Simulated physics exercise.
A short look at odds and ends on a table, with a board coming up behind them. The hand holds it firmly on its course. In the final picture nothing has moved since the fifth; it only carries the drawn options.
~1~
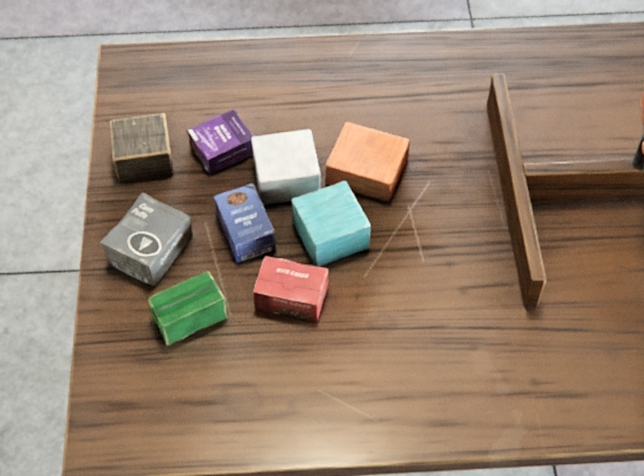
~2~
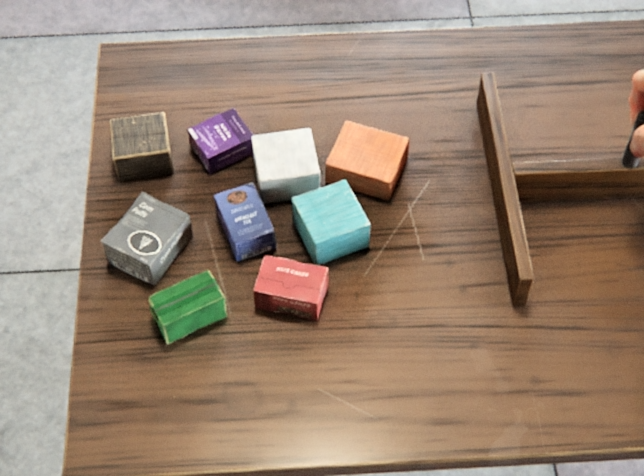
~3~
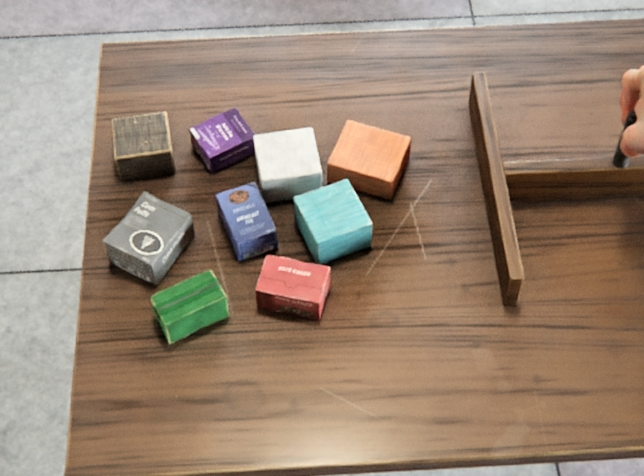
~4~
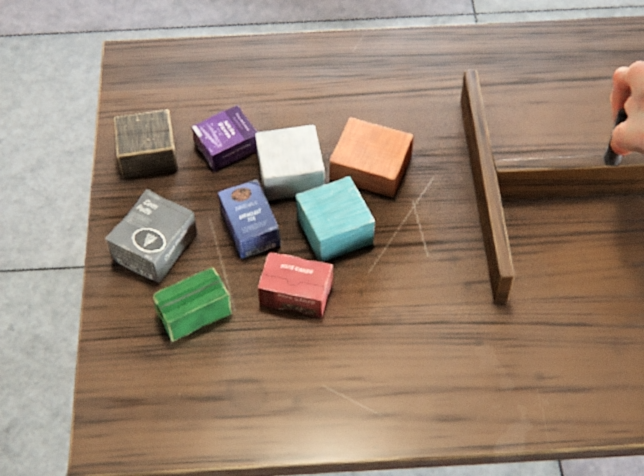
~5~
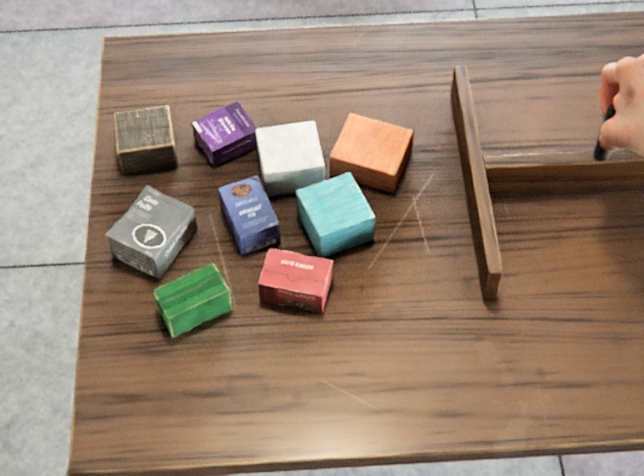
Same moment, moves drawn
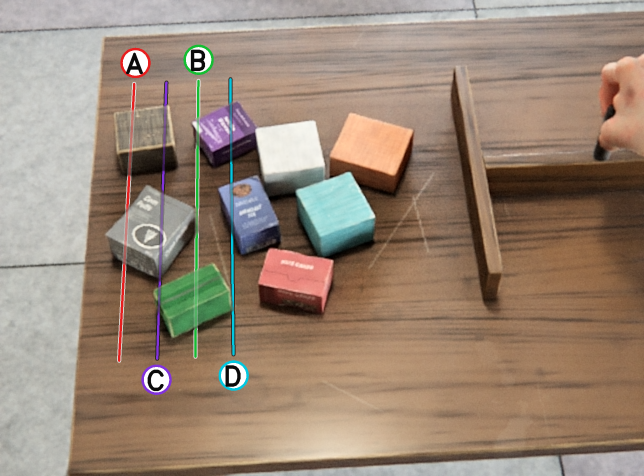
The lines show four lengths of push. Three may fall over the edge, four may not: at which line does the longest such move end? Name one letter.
B.
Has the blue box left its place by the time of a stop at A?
By then, yes.
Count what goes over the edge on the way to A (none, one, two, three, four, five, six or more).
In all, five.
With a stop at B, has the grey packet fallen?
Yes.
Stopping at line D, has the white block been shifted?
Yes.
On the marked copy, A at (127, 210); B at (197, 207); C at (162, 209); D at (232, 205).
Taking B. A third of the way, board (377, 167); purple box (223, 132); blue box (240, 218).
Two thirds of the way, board (276, 173); black block (117, 136); grey packet (117, 253).
When it is over, board (199, 176); grey packet over the edge; black block over the edge; two fallen.
As for the rest, A drops five; C drops five; D is within the limit but short.
